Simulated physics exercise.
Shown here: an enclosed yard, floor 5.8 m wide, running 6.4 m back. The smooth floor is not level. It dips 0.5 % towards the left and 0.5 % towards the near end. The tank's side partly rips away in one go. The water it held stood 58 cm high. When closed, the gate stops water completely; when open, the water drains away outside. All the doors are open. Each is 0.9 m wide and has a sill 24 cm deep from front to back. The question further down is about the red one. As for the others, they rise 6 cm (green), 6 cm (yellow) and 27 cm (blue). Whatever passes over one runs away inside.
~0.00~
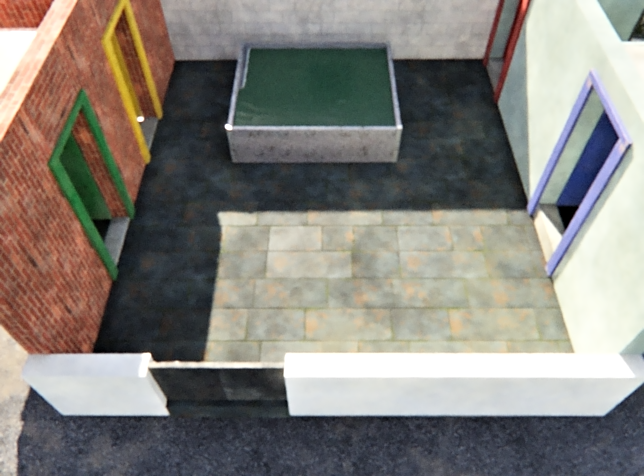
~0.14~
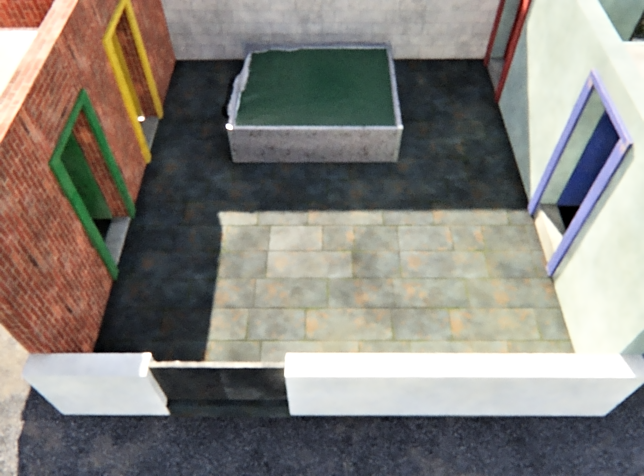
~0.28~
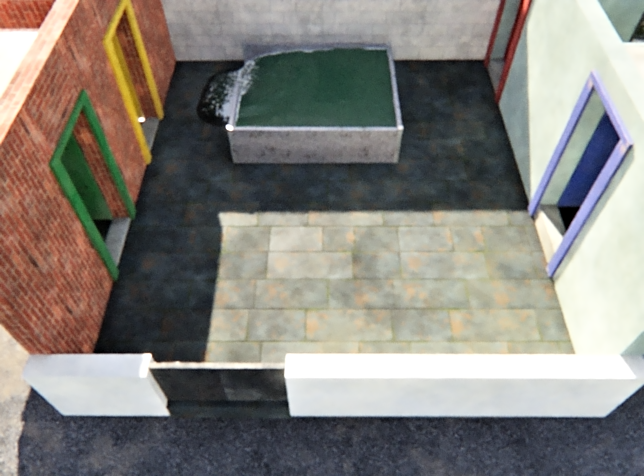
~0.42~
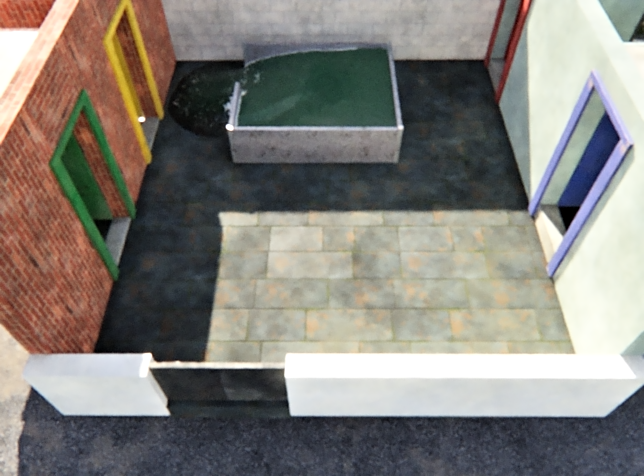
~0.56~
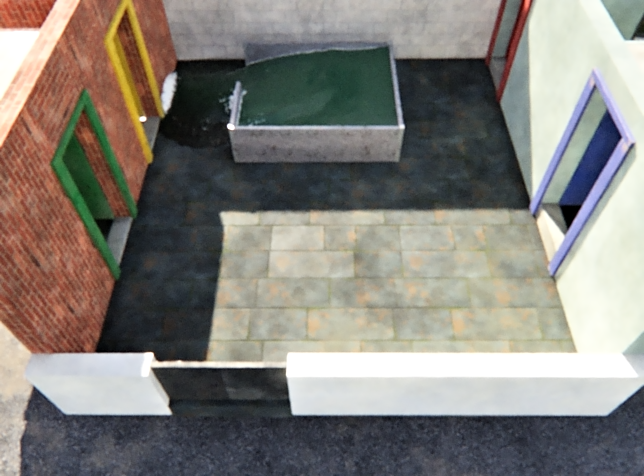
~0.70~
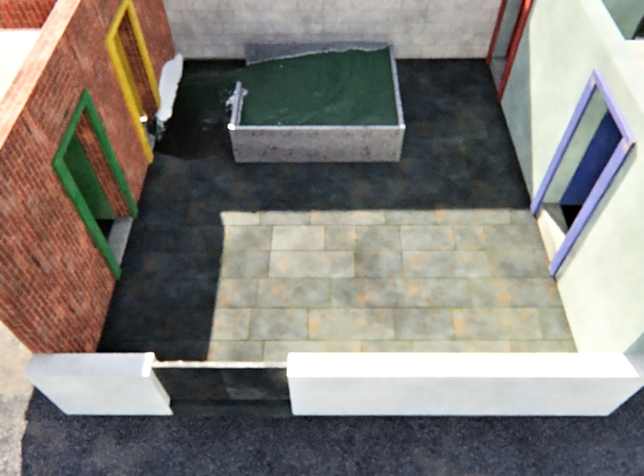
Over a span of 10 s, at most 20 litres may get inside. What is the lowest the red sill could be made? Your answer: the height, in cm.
Around 15 cm high.
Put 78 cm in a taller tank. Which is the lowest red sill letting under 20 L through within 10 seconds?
The step needs to be some 23 cm.
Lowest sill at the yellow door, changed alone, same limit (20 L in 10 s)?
For the yellow door, about 20 cm.
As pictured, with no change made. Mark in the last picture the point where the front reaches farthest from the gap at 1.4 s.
The farthest wet point sits near (137, 209).
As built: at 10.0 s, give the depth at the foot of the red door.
It stands about 7.5 centimetres deep.
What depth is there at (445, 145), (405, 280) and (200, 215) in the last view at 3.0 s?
Approx. 0 / 0 / 4 cm.
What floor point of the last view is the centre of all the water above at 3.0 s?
Approximately (273, 116).
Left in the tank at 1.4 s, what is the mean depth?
Around 45 centimetres.
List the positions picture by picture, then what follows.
The first picture shows the tank at (315, 86) is whole and still, 58 cm deep; the red door at (506, 30) is dry.
In the second picture, the front is at (228, 114), 0.3 m from the gap at (245, 86); 0.3 m2 of floor is wet, 58 cm left at the back.
In the third picture, the front is at (202, 108), 0.7 m from the gap at (246, 88); 0.9 m2 of floor is wet, 58 cm left at the back.
In the fourth picture, water pours out at (246, 88) and has run 1.2 m, to (174, 108); about 7 cm deep outside, 58 cm at the back.
In the fifth picture, water pours out at (247, 87) and has run 1.4 m, to (176, 68); about 6 cm deep outside, 58 cm at the back.
In the sixth picture, the gap is at (248, 87), the front 1.6 m out at (155, 146); the back of the tank holds 57 cm; 4.5 m in a straight line remain to the red door at (509, 29).
After 1.4 s water covers 10 % of the floor, deepest (52 cm) near (178, 62); it has not reached the red door.
After 3.0 s water covers 35 % of the floor, deepest (38 cm) near (176, 68); it has not reached the red door.
After 10.0 s water covers 100 % of the floor, deepest (14 cm) near (446, 385); 7 cm at the red door, 6 litres in over its 19 cm sill.
At the red door as built, the water arrived by 3.5 s and peaked near 19 cm at 4.2 s.
With a sill of 13.5 cm, 34 litres would have come in within the 10 s; with 18.5 cm, 7 litres. So under 20 litres takes about 15 cm.
